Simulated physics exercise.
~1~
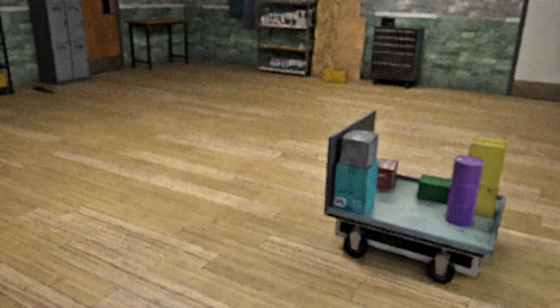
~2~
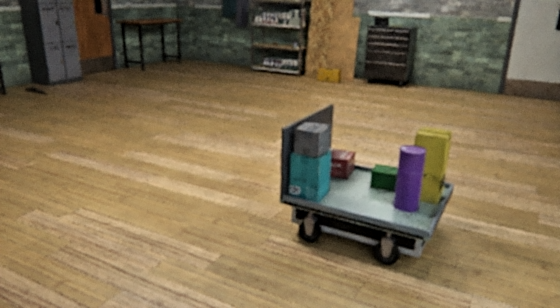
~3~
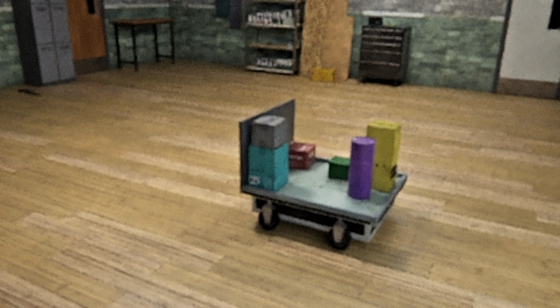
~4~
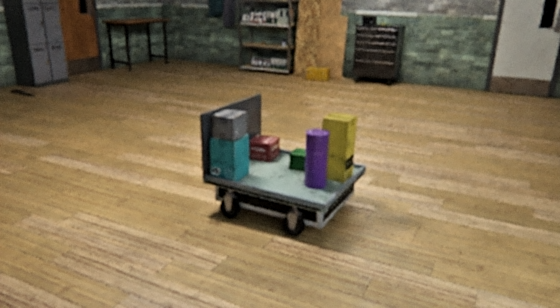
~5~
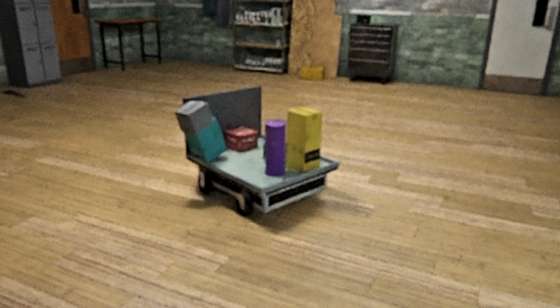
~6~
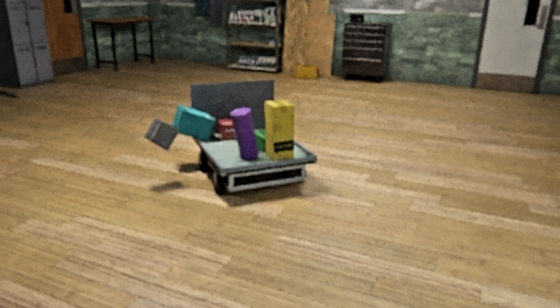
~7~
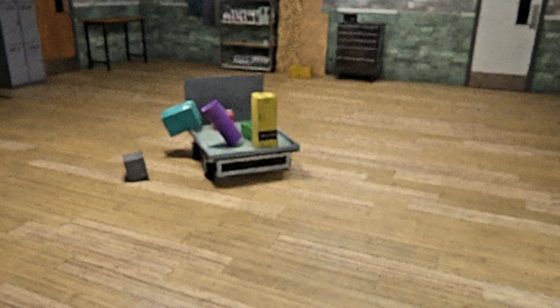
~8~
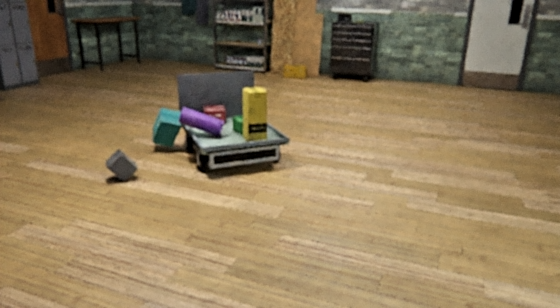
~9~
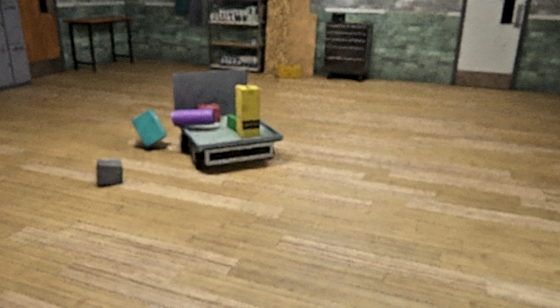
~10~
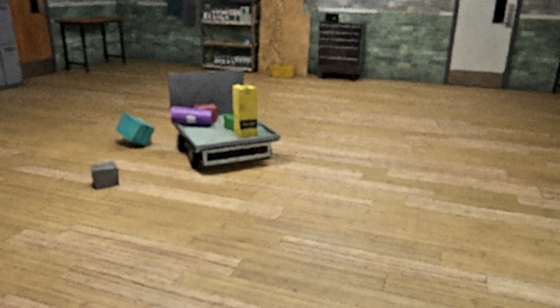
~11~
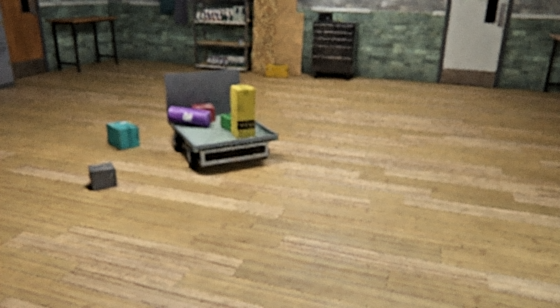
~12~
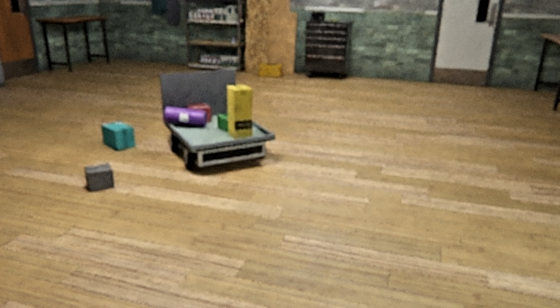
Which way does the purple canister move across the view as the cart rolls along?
The purple canister moves to the left, travelling with the cart and ending up lying on its side on the deck.
